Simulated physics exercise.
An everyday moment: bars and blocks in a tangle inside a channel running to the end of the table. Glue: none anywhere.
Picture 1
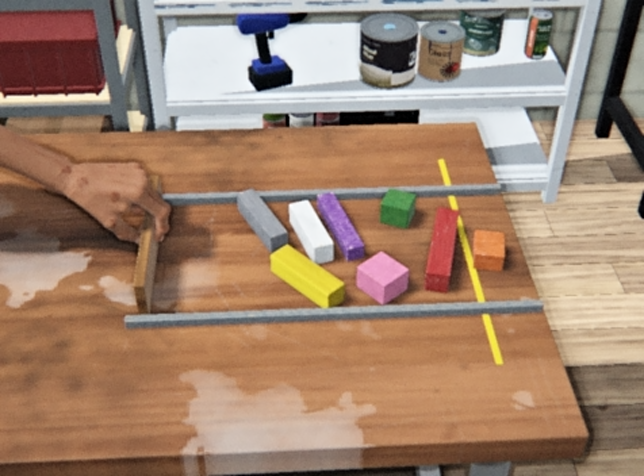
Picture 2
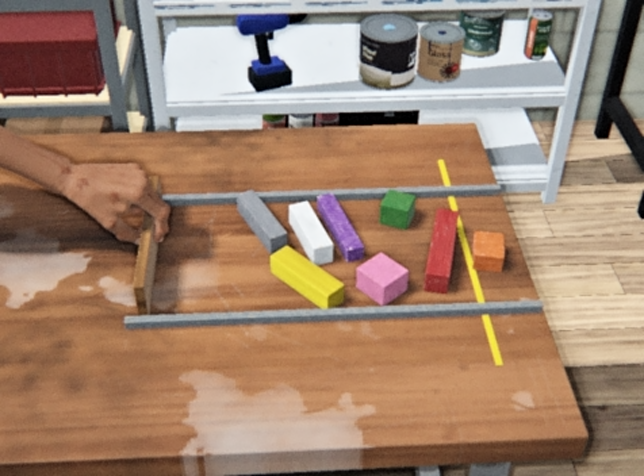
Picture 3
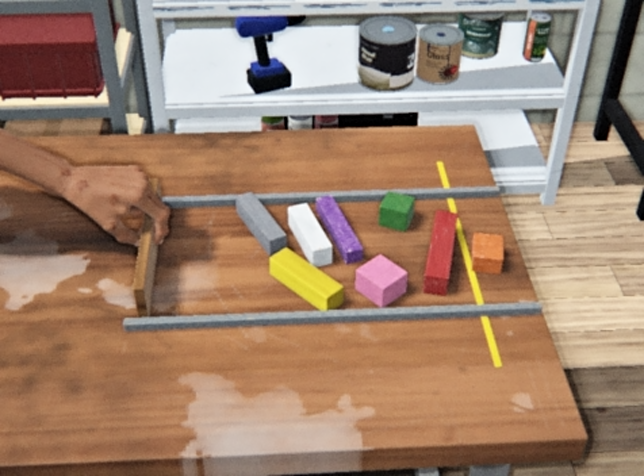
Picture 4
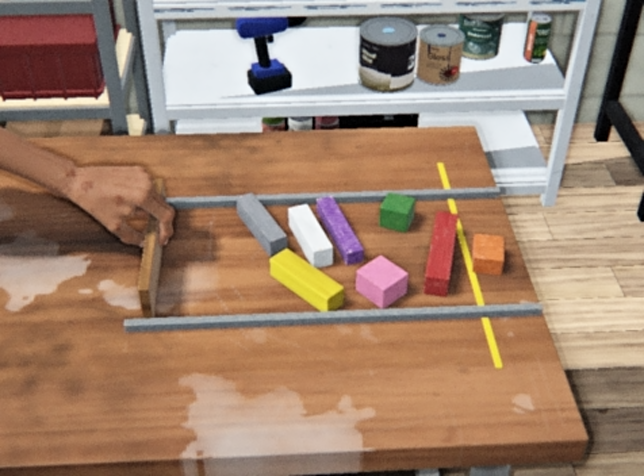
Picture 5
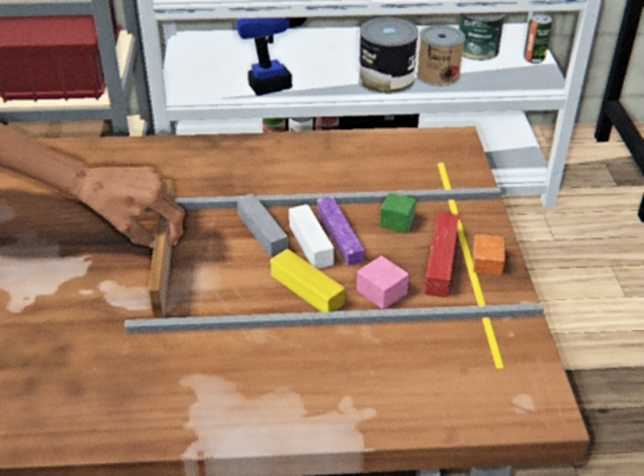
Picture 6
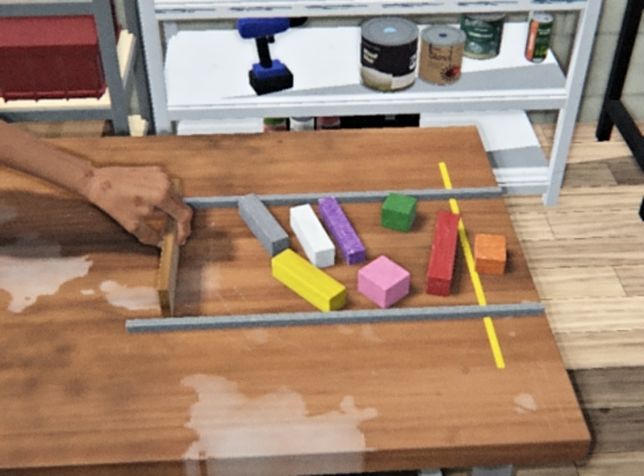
A hand holding a wooden board upright on a table, then sliding it slightly right toward coloured blocks that stay still.
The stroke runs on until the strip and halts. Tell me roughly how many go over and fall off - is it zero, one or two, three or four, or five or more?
The ones that fall? Three or four of them, I think.
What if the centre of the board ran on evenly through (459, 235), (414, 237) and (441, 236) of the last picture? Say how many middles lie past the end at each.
In order: 3, 0, 1.
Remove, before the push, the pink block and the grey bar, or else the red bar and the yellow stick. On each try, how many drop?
In the first try 2, in the other 2.
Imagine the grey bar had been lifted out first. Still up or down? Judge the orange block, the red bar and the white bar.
Orange block: Is gone; red bar: Is gone; white bar: Is still there.
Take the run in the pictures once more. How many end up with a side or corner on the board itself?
2.
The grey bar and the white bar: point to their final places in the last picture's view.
I'd say approximately (469, 217) and then (494, 227).
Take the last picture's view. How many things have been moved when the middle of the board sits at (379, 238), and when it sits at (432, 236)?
The count is 7 at the first point and 8 at the second.
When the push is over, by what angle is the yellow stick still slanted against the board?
Roughly 0°.
Early on, none off yet; orange block at rest near (490, 254); red bar at rest near (444, 253); green block at rest near (399, 212).
A while later, none off yet; orange block at rest near (490, 254); red bar moving near (452, 253); green block travelled about its own width near (440, 209).
Finally, the number that fall off is three or four; lost, green block, red bar and orange block.
